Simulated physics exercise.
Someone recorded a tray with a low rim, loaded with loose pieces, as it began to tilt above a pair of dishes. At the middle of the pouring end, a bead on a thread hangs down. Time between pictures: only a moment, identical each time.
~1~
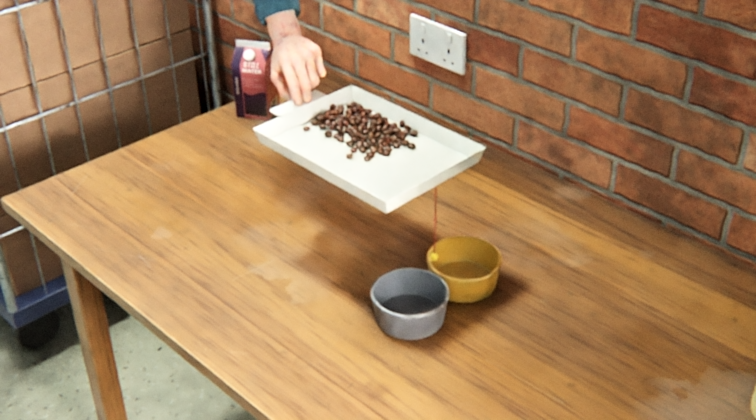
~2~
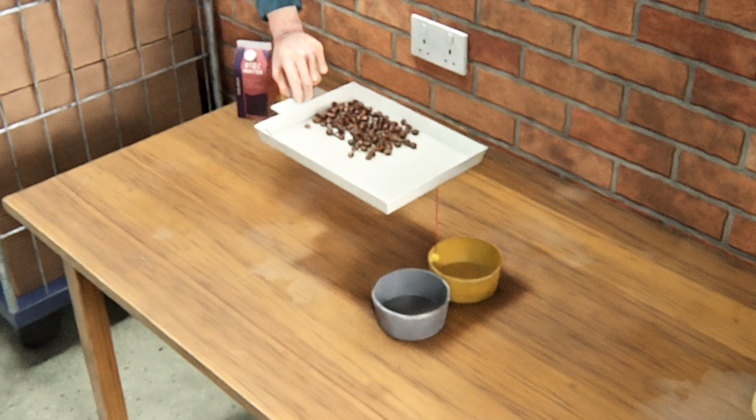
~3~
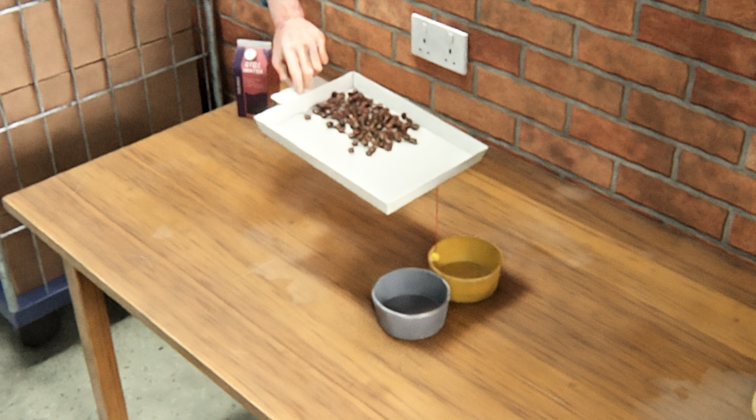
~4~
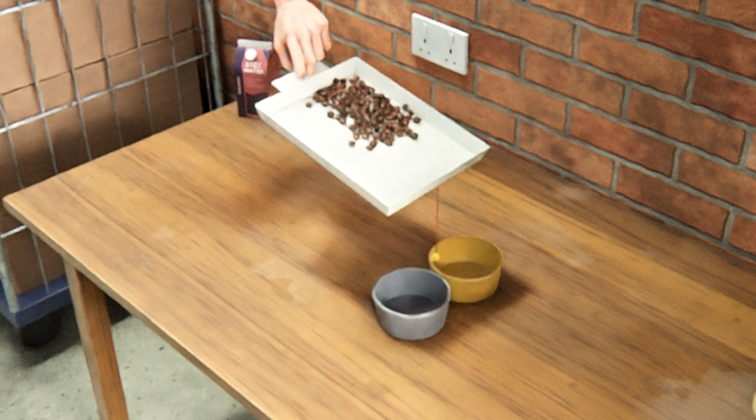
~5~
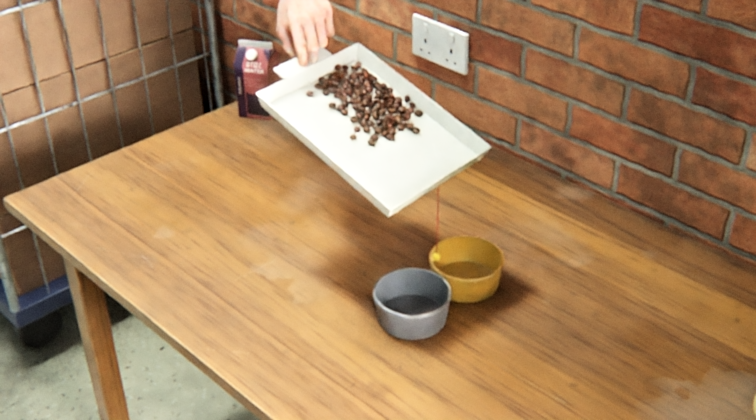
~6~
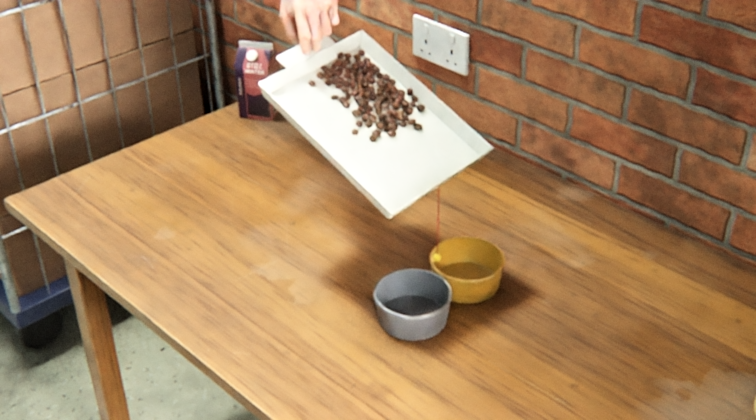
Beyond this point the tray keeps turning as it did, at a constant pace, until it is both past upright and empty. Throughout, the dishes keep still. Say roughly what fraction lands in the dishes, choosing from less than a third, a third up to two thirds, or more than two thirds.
Middle range.
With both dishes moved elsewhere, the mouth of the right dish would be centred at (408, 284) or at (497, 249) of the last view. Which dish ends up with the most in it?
The first time it's the one placed on the right, and the second time it's the one placed on the left.
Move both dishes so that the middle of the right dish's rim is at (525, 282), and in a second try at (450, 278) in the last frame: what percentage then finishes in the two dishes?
First some 20, then 70 per cent.
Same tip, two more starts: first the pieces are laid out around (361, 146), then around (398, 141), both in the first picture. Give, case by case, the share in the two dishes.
About 70 % and 50 %.
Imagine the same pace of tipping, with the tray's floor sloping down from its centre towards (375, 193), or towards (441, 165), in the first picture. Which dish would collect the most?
Toward the first point it's the dish to the left; toward the second, the dish to the right.
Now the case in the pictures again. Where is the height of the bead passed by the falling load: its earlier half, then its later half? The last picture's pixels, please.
For the early half I get (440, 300), and for the late half (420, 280).
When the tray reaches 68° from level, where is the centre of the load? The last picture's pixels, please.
Mark it at roughly (428, 189) in the final frame.
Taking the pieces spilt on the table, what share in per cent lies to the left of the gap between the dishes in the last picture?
It comes out at roughly 30 percent.
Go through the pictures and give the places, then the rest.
Corners of the pouring end (386, 198) and (479, 147), level; middle of the load (361, 128), flat chocolate drops; left dish (437, 319); right dish (491, 283); bead on its thread (434, 256), in the first picture.
Corners of the pouring end (388, 199) and (480, 148), level; middle of the load (362, 126), in the second picture.
Corners of the pouring end (388, 200) and (481, 147), tipped barely, lowest at the left corner; middle of the load (363, 119), in the third picture.
Corners of the pouring end (390, 202) and (483, 146), tipped a little, lowest at the left corner; middle of the load (364, 109), in the fourth picture.
Corners of the pouring end (391, 204) and (485, 146), tipped clearly, lowest at the left corner; middle of the load (366, 100), in the fifth picture.
Corners of the pouring end (392, 208) and (486, 147), tipped clearly, lowest at the left corner; middle of the load (368, 92); left dish (440, 320); right dish (494, 284), in the sixth picture.
Just after the last frame, tray tipped steeply; almost all on the tray; about a tenth in the air.
A moment on, tray tipped past a quarter turn; roughly a third on the tray; roughly a quarter in the left dish; just a few in the right dish; roughly a third outside both; about a tenth in the air.
Further on, tray tipped past a quarter turn; roughly half in the left dish; about a tenth in the right dish; roughly half outside both.
When it is over, tray tipped past a quarter turn; roughly half in the left dish; about a tenth in the right dish; roughly half outside both.
